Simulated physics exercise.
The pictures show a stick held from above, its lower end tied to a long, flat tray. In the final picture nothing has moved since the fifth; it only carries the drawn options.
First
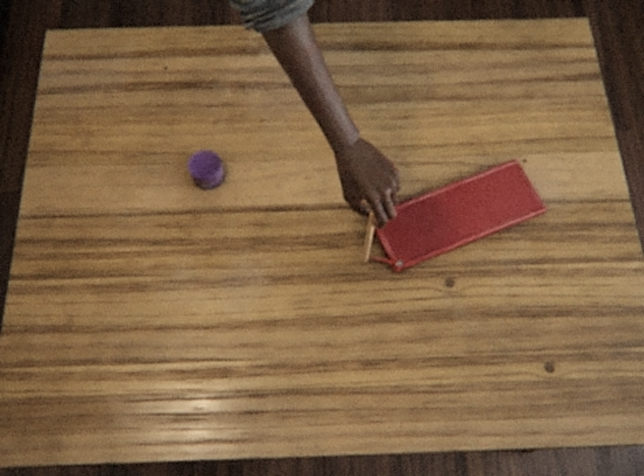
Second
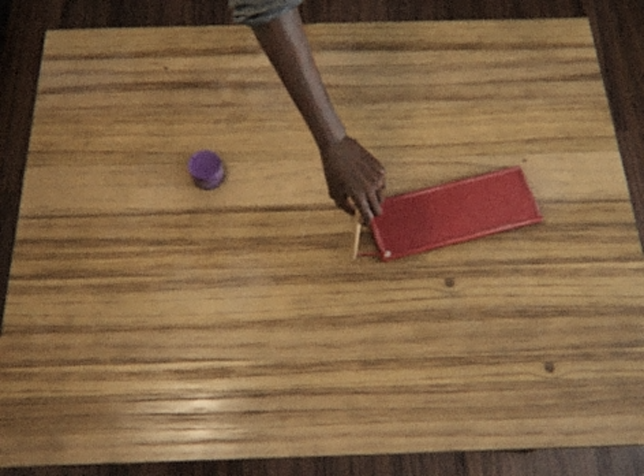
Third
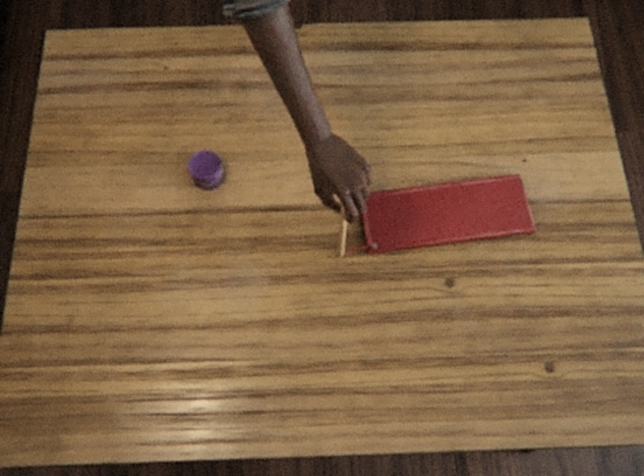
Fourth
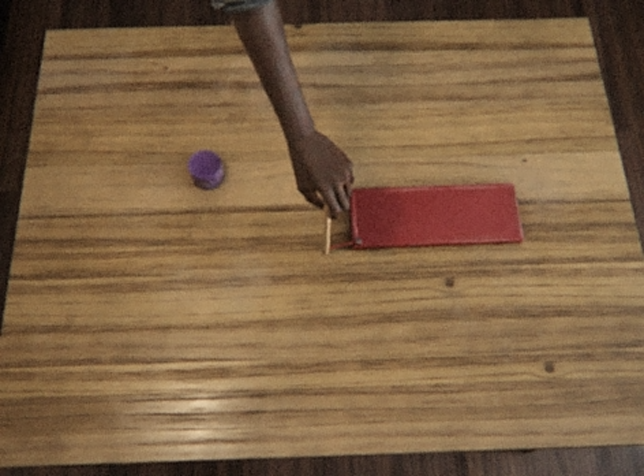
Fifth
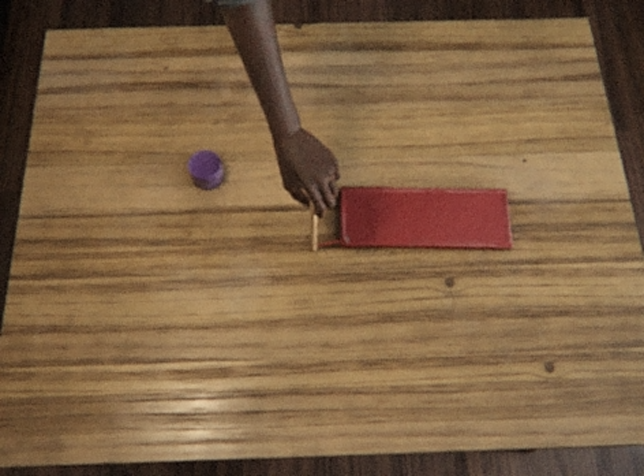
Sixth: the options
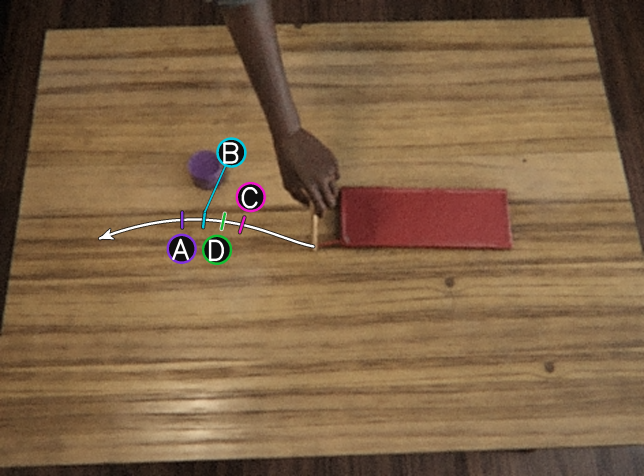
A red tray sliding left across a wooden table and swinging level as a hand pulls it by a small stick, a purple tub sitting still.
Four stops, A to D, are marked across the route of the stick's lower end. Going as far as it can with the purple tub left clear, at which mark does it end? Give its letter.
Mark A.
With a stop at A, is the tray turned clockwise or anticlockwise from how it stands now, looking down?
Clockwise.
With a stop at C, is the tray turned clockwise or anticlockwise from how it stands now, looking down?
Clockwise.
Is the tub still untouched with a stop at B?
Yes.
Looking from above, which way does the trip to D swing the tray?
Clockwise.
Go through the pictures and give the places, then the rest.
In the first frame, red tray (458, 212); purple tub (206, 171).
In the second frame, red tray (453, 211); purple tub (206, 171).
In the third frame, red tray (446, 211); purple tub (206, 171).
In the fourth frame, red tray (435, 214); purple tub (206, 171).
In the fifth frame, red tray (425, 216); purple tub (206, 171).
On the copy, A at (182, 220); B at (204, 220); C at (242, 225); D at (223, 222); the route from (314, 247) via (209, 220) to (100, 238).
On A. First, foot of the stick (268, 233), middle of the tray (385, 221).
Then, foot of the stick (224, 222), middle of the tray (341, 221).
Finally, foot of the stick (182, 221), middle of the tray (300, 221); nothing has been touched.
By contrast, B is safe but short; C is safe but short; D is safe but short.
